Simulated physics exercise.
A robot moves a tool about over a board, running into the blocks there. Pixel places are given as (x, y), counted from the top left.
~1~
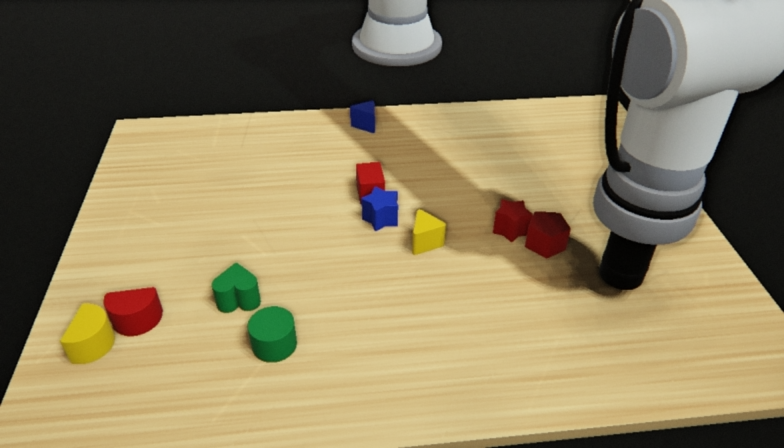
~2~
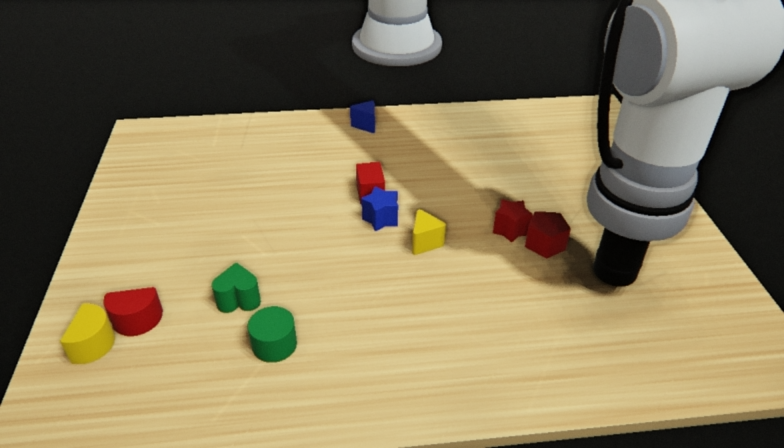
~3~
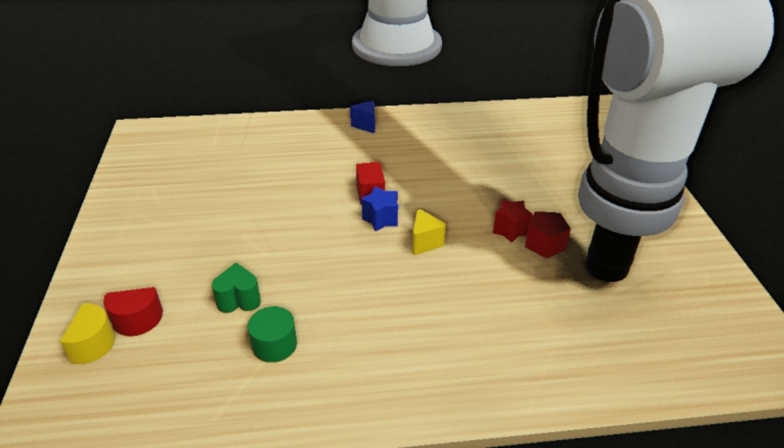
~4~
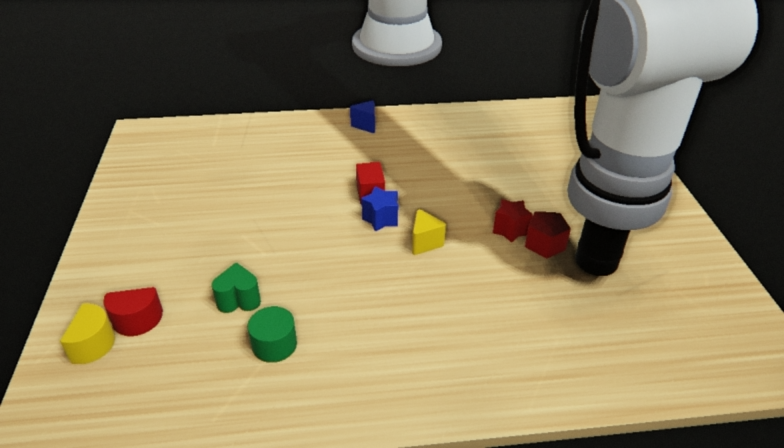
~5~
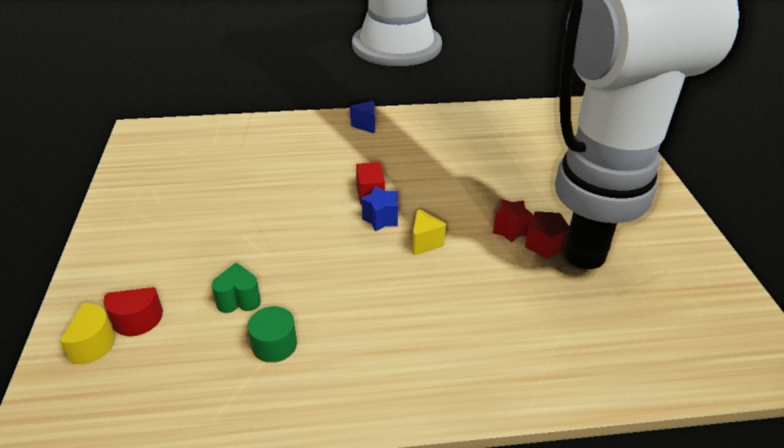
On a wooden board, a robot arm slides its black tool slightly left toward still red blocks.
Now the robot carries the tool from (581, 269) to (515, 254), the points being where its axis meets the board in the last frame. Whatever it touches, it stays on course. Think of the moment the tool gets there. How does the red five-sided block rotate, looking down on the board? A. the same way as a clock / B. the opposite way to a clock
I'll go with A - the same way as a clock.
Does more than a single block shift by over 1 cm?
My answer is yes.
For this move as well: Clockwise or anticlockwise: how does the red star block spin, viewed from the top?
Seen from above, its turn is counter-clockwise.
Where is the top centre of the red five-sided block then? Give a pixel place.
Answer: (528, 210).
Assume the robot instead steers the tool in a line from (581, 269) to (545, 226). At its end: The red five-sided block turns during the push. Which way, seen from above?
From above, it looks like the red five-sided block goes counterclockwise.
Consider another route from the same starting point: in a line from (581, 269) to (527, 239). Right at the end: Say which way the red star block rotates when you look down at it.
Twists anticlockwise.
The first path, step by step. Halfway along, tool at (550, 248); red star block at (506, 204), turned 20° anticlockwise; red five-sided block at (537, 215), turned 25° clockwise.
At the end, tool at (517, 242); yellow triangle in place; red star block at (498, 198), turned 20° anticlockwise; red five-sided block at (528, 210), turned 45° clockwise.
